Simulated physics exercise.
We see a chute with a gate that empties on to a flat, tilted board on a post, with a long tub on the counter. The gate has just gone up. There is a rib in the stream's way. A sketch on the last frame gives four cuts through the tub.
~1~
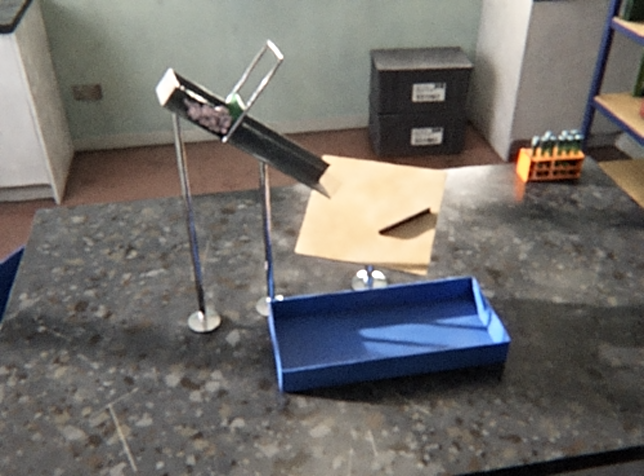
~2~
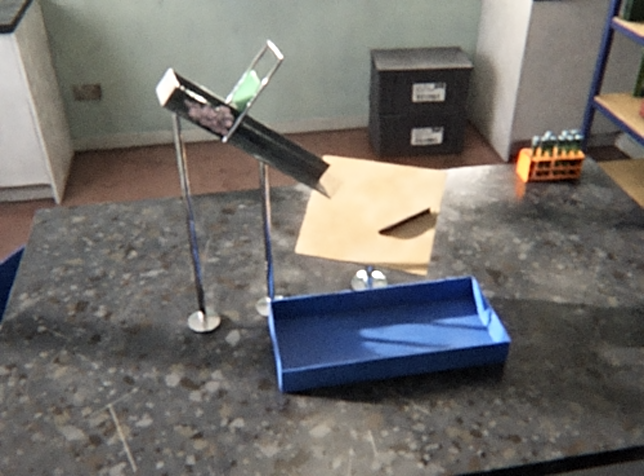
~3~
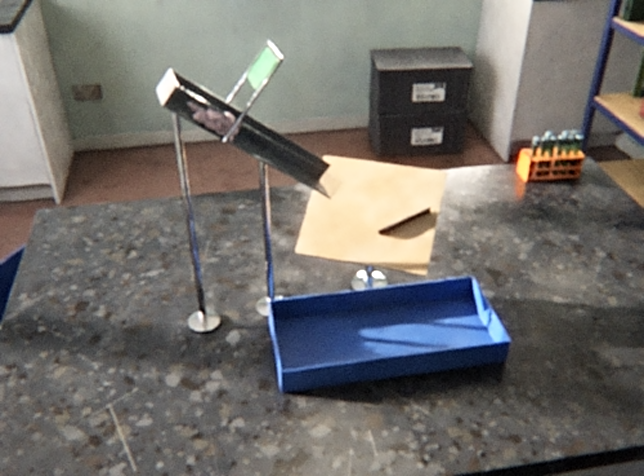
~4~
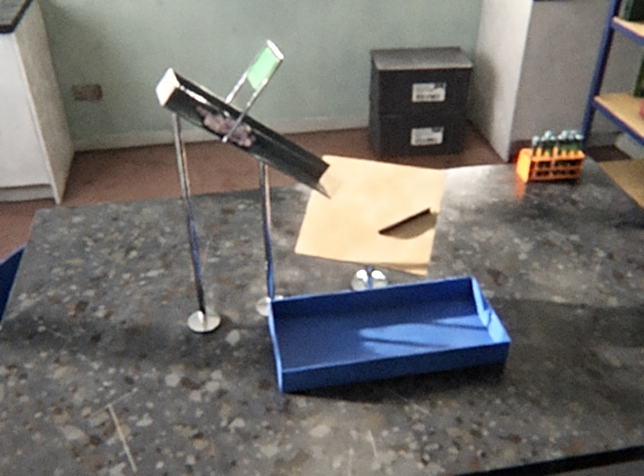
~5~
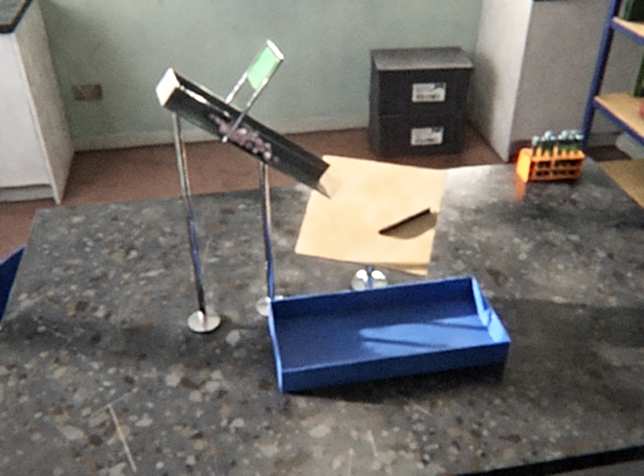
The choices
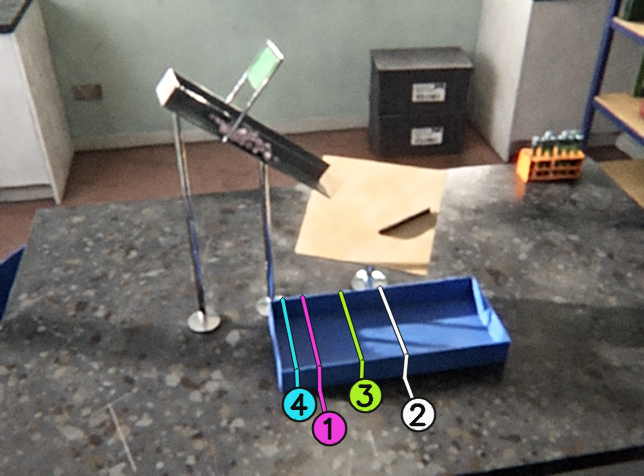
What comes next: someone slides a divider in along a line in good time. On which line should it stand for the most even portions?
Go for 3.
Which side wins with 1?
Right.
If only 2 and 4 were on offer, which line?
That would be 2.
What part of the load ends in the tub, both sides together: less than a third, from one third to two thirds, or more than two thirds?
It is more than two thirds.
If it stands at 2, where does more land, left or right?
The left side.
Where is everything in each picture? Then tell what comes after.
The first frame shows load behind the gate (214, 118), sugar pearls; lip of the chute (325, 189), sloping fairly steeply.
The second frame shows middle of the board (372, 212), tilted fairly steeply; middle of its low edge (359, 263); of its high edge (384, 163).
The third frame shows front corners of the tub (281, 371) and (510, 340), empty; front of the load (229, 122).
The fourth frame shows middle of the load (227, 125); its front (246, 139), roughly a quarter of the way to the lip; rib from (430, 207) to (378, 231).
The fifth frame shows middle of the load (244, 133); its front (269, 152), roughly half of the way to the lip.
On the marked copy, line 1 crosses the front rim at (319, 366); line 2 crosses the front rim at (406, 354); line 3 crosses the front rim at (362, 360); line 4 crosses the front rim at (296, 369).
Choosing 1, of what is caught, just a few on the left of the divider, almost all on the right.
Choosing 2, of what is caught, the larger part on the left of the divider, roughly a quarter on the right.
Choosing 3, of what is caught, roughly two thirds on the left of the divider, roughly a third on the right.
Choosing 4, of what is caught, just a few on the left of the divider, almost all on the right.
